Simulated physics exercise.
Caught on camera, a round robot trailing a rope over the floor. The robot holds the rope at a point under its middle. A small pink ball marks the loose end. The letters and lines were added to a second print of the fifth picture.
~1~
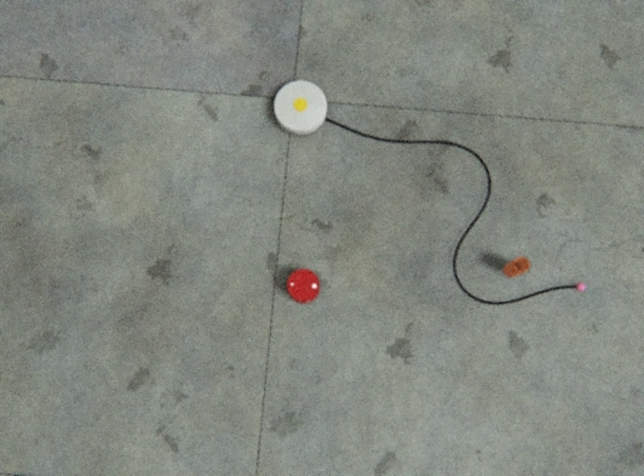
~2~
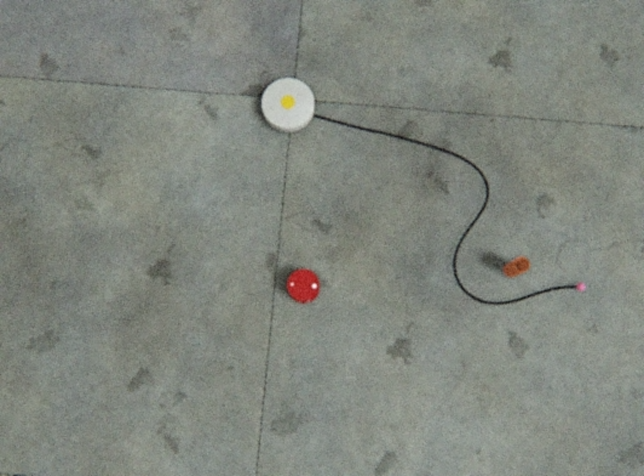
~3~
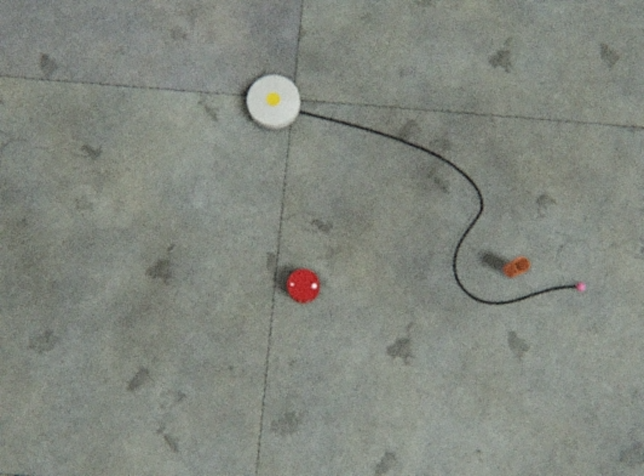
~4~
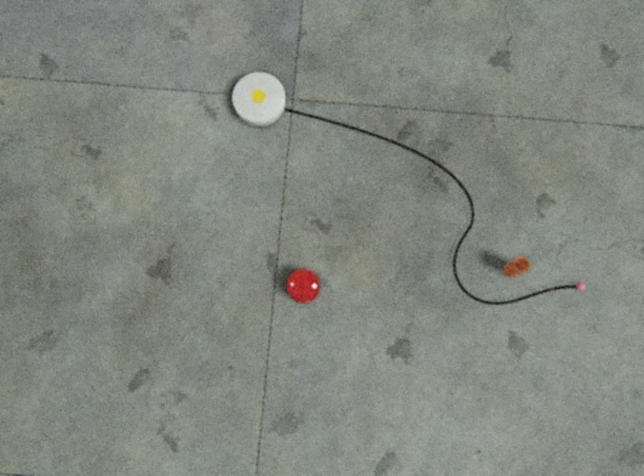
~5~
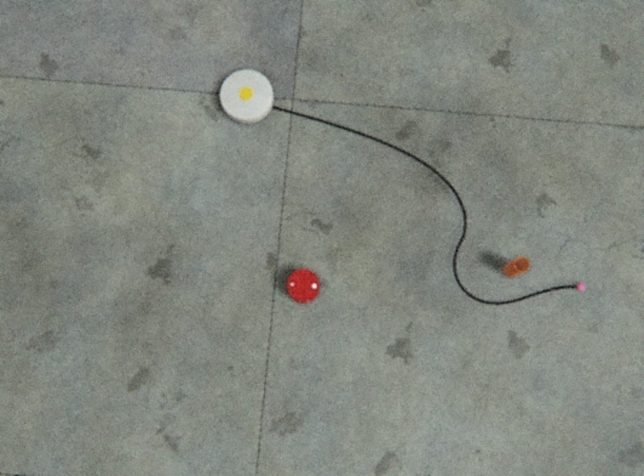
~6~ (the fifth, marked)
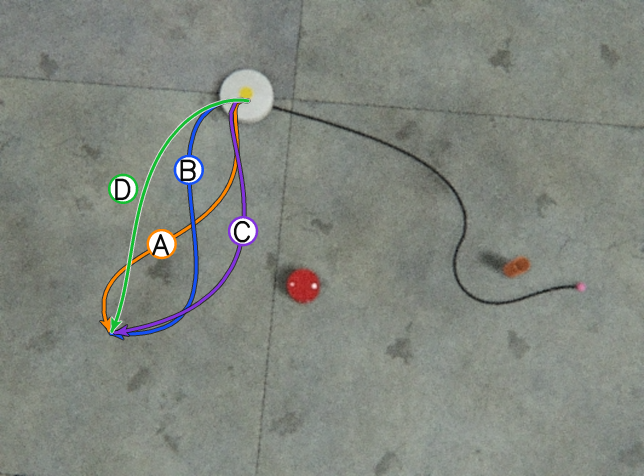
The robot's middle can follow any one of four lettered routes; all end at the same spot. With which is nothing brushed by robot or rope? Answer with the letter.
The robot should drive A.
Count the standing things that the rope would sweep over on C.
One.
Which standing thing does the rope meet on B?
It is the red pot.
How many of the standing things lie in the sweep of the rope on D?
In all, one.
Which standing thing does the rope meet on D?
It is the orange post.
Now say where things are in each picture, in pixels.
The first picture shows red pot (304, 286); robot (301, 108); free end (581, 287).
The second picture shows robot (288, 106); red pot (304, 286).
The third picture shows robot (274, 103); orange post (516, 267).
The fourth picture shows robot (260, 100); free end (581, 287).
The fifth picture shows robot (247, 97); red pot (304, 286); free end (581, 287); orange post (516, 267).
On the marked copy, A from (248, 101) via (196, 222) to (110, 331); B from (248, 101) via (194, 227) to (111, 334); C from (248, 101) via (242, 238) to (115, 333); D from (248, 101) via (147, 183) to (112, 331).
Taking A. A third of the way, robot (222, 192), middle of the rope (439, 191), free end (581, 287).
Two thirds of the way, robot (128, 262), middle of the rope (363, 234), free end (580, 287).
When it is over, robot (108, 333), middle of the rope (331, 253), free end (559, 288); nothing has been touched.
As for the rest, B meets the red pot; C meets the red pot; D meets the orange post.
